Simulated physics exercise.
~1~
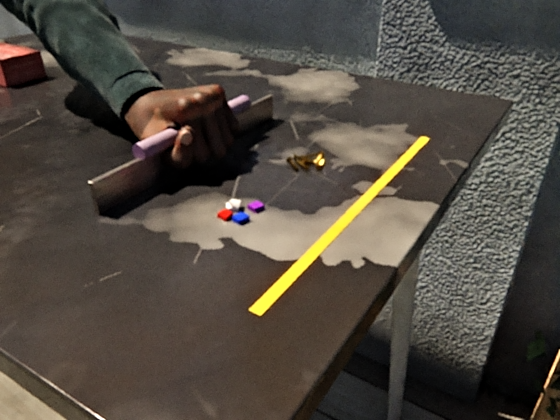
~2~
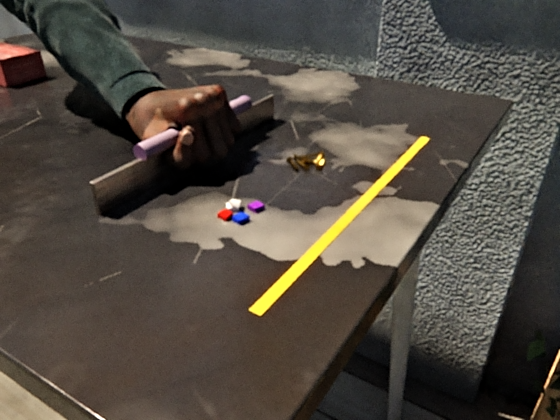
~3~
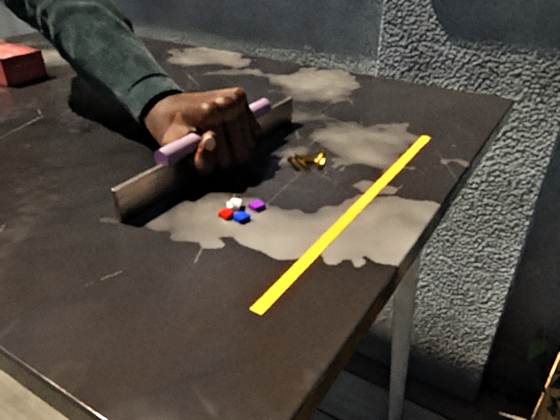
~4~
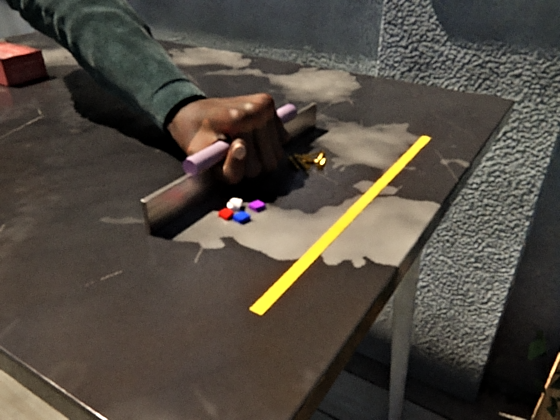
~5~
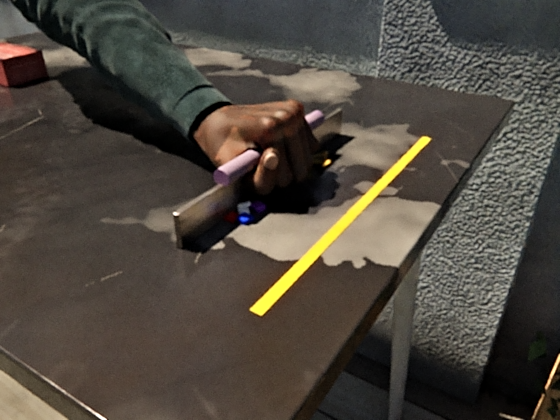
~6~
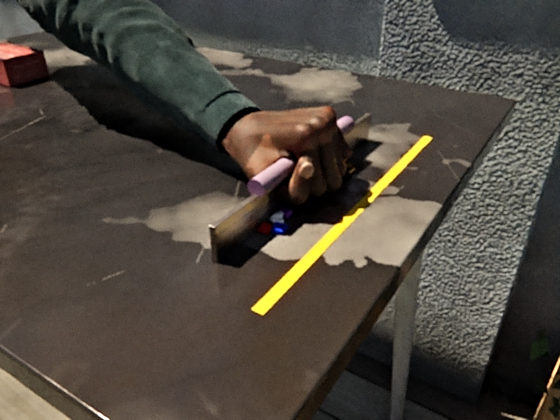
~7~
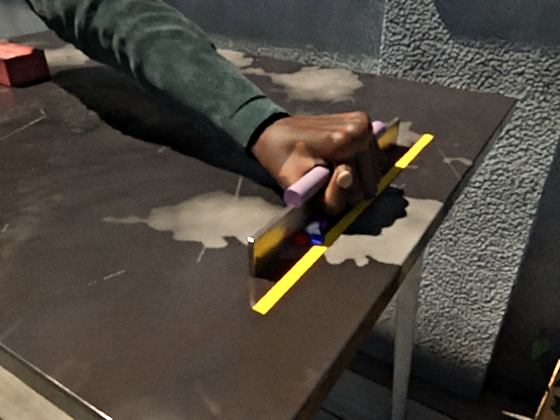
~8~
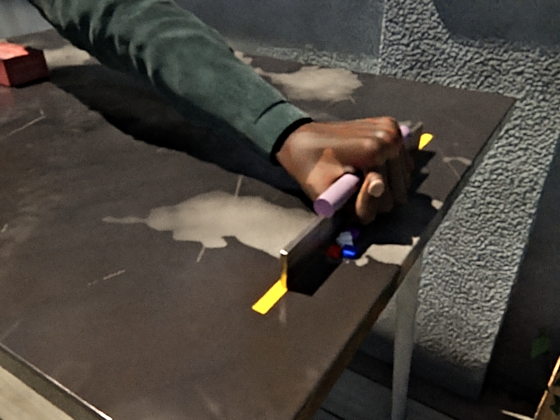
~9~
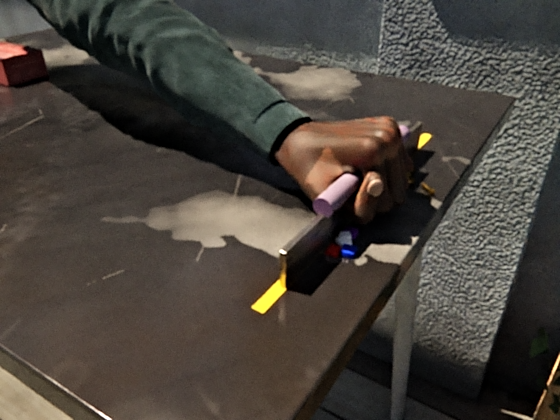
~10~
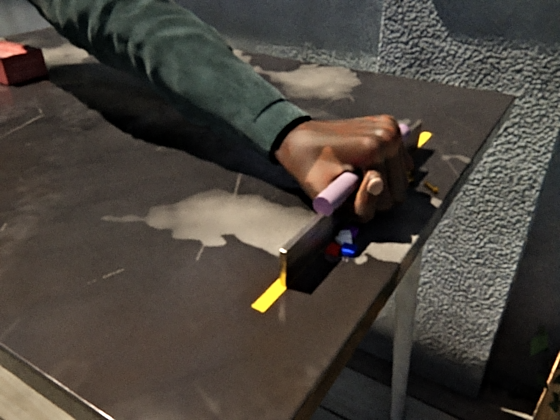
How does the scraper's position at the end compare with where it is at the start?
At the start the scraper is well to the left of the yellow tape, with both groups of little pieces lying between them. At the end it is farther right and a little nearer the viewer, standing on the tape close to the table's right edge.
